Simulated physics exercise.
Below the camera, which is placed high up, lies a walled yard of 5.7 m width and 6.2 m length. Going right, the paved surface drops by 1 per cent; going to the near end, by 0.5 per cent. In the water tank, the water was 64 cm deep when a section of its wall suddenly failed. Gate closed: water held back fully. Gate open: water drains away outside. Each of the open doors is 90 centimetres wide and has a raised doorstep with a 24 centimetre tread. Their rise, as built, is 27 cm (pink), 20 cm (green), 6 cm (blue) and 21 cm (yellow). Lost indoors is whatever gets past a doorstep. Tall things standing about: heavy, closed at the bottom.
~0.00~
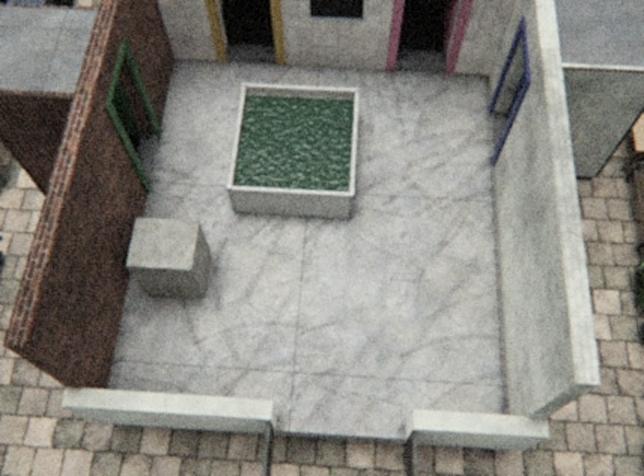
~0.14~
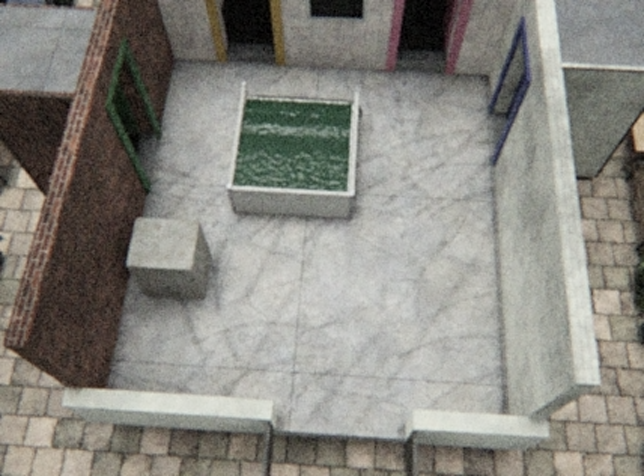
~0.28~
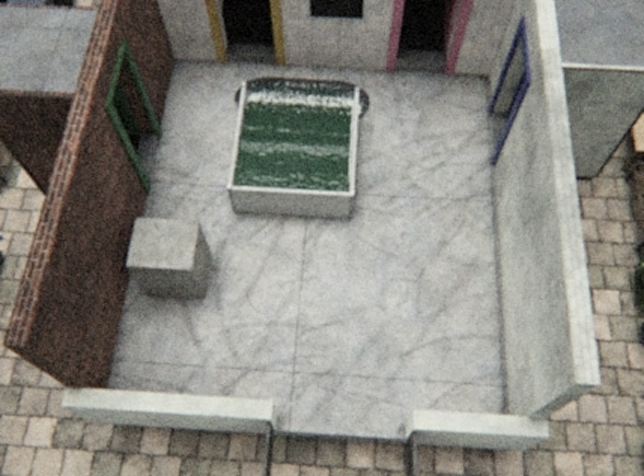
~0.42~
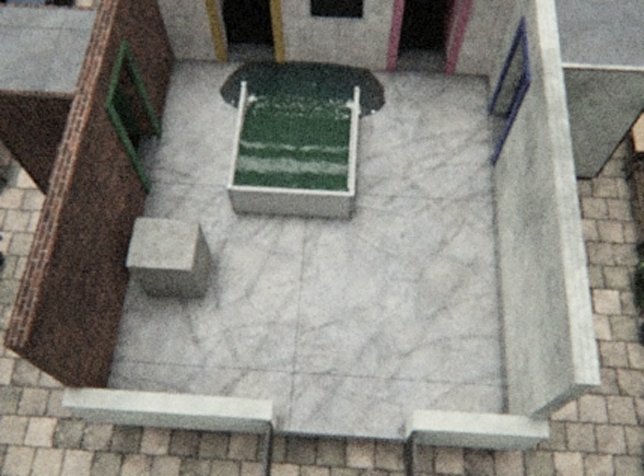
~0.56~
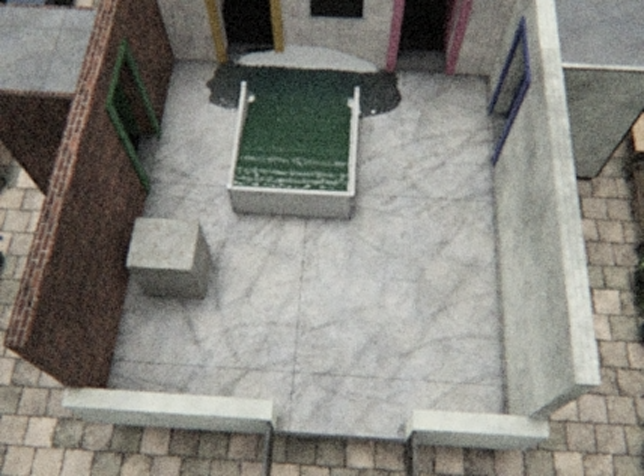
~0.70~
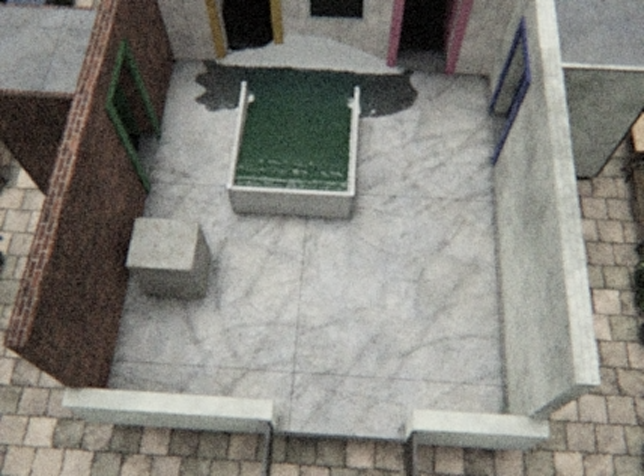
At first, green water sits still in a pale square tank inside a walled yard, near a grey block. Then the tank's far side opens, ripples cross the water, and a dark pool pours out behind it, spreading sideways and back across the floor to the yellow door.
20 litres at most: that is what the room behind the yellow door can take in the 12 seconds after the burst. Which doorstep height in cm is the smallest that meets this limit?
A height of roughly 30 cm.
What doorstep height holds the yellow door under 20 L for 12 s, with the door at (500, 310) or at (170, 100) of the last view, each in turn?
About 7.0 cm, then about 22 cm.
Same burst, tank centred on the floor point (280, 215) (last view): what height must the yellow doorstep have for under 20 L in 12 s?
A height near 27 cm.
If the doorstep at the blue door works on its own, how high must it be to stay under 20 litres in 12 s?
The blue one would have to be about 18 cm high.
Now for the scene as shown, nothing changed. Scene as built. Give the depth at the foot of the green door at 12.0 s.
About 3.0 cm.
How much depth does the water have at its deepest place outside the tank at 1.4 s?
Around 46 centimetres.
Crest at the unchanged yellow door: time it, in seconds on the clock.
At roughly 1.4 s.
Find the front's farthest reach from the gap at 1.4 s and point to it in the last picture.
Pixel close to (484, 78).
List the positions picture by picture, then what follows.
In the first picture, the water tank at (296, 140) is whole and still, 64 cm deep; the yellow door at (246, 22) is dry.
In the second picture, the front is at a hidden place, 0.3 m from the gap on the far side; 0.3 m2 of floor is wet, 64 cm left at the back.
In the third picture, the front is at (262, 82), 0.7 m from the gap on the far side; 1.2 m2 of floor is wet, 64 cm left at the back.
In the fourth picture, water pours out on the far side and has run 1.1 m, to (255, 63); about 10 cm deep outside, 63 cm at the back.
In the fifth picture, water pours out on the far side and has run 1.2 m, to (387, 70); about 12 cm deep outside, 56 cm at the back.
In the sixth picture, the front is at (407, 71), 1.4 m from the gap on the far side; 3.3 m2 of floor is wet, 55 cm left at the back; water is at the yellow door at (246, 22).
After 1.4 s water covers 15 % of the floor, deepest (46 cm) near (304, 68); 32 cm at the yellow door, 24 litres in over its 21 cm doorstep.
After 3.0 s water covers 40 % of the floor, deepest (28 cm) near (474, 85); 17 cm at the yellow door, 66 litres in over its 21 cm doorstep.
After 12.0 s water covers 95 % of the floor, deepest (10 cm) near (503, 427); 5 cm at the yellow door, 67 litres in over its 21 cm doorstep.
At the yellow door as built, the water arrived by 0.5 s and peaked near 32 cm at 1.4 s.
Run again over the same 12 s with other heights there, 39 litres in over 26 cm, 4 litres over 35.5 cm. The limit of 20 litres is kept from about 30 cm up.
